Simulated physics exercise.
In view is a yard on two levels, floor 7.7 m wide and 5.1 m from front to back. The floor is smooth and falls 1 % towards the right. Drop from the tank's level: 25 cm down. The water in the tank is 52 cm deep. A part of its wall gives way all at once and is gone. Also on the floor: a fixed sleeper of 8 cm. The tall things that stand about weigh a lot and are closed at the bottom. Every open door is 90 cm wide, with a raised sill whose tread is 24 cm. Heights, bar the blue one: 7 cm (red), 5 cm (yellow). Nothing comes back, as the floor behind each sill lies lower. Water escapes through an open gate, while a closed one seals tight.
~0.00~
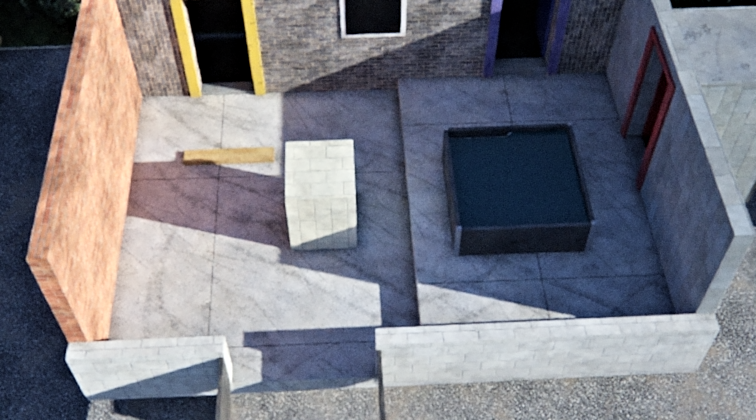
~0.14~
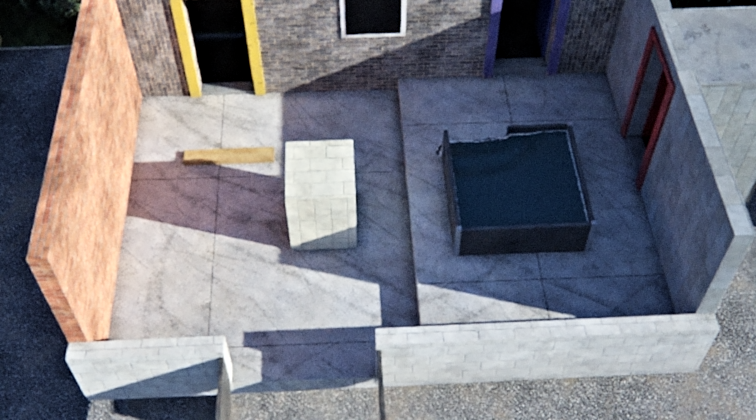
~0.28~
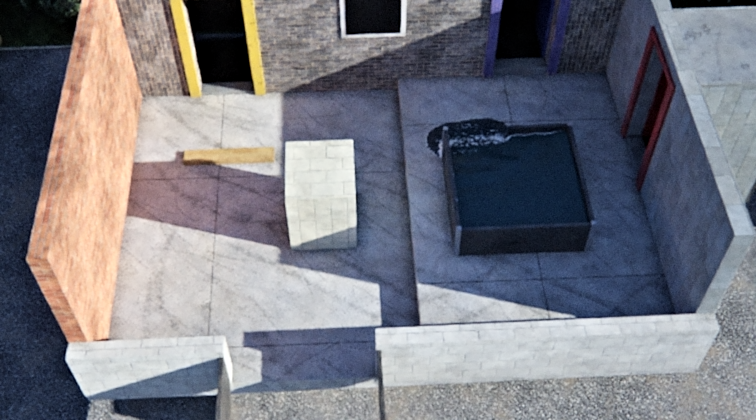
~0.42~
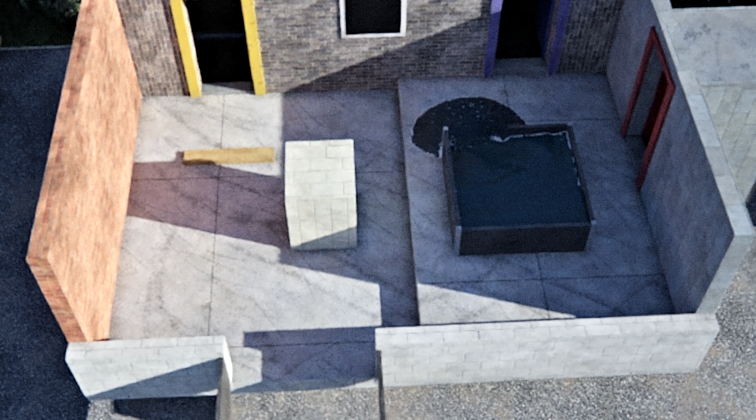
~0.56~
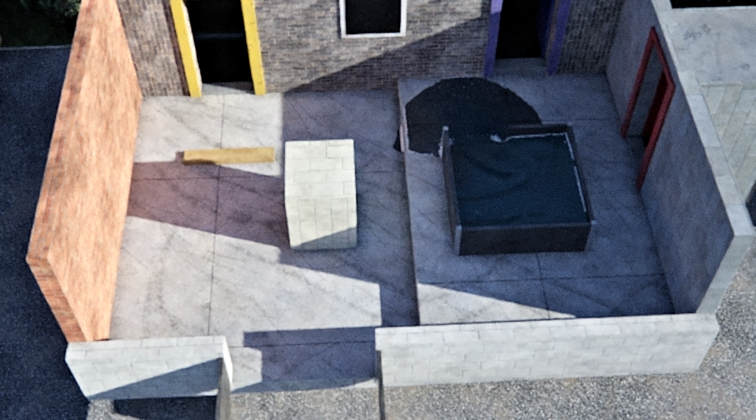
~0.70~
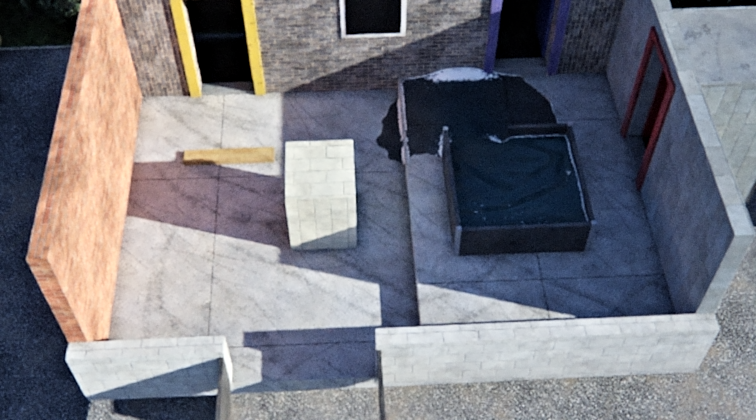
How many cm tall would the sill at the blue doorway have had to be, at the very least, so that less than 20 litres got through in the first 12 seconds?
It needed to be roughly 14.5 cm tall.
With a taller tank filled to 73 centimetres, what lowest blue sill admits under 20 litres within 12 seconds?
About 22 centimetres.
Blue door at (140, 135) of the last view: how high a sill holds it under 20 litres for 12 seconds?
Close to 11.5 cm at the least.
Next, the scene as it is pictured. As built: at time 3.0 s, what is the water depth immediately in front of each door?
Lab note, cm: Blue 15; red 6; yellow 5.
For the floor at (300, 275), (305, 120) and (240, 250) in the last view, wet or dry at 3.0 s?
Those three come out bone-dry, soaked and bone-dry, in that order.
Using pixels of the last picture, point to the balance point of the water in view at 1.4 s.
The water's centre is at about (491, 168).
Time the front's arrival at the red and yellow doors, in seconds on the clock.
Red 2.4 s, yellow 2.0 s.
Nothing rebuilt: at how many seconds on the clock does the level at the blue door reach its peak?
2.0 s.
After 1.4 s water covers 15 % of the floor, deepest (30 cm) near (470, 152); 18 cm at the blue door, 1 litre in over its 15 cm sill.
After 3.0 s water covers 30 % of the floor, deepest (24 cm) near (599, 74); 15 cm at the blue door, 14 litres in over its 15 cm sill.
After 12.0 s water covers 90 % of the floor, deepest (8 cm) near (674, 339); 4 cm at the blue door, 16 litres in over its 15 cm sill.
At the blue door as built, the water arrived by 0.8 s and peaked near 19 cm at 2.0 s.
With a sill of 12 cm, 37 litres would have come in within the 12 s; with 16 cm, 12 litres. So under 20 litres takes about 14.5 cm.
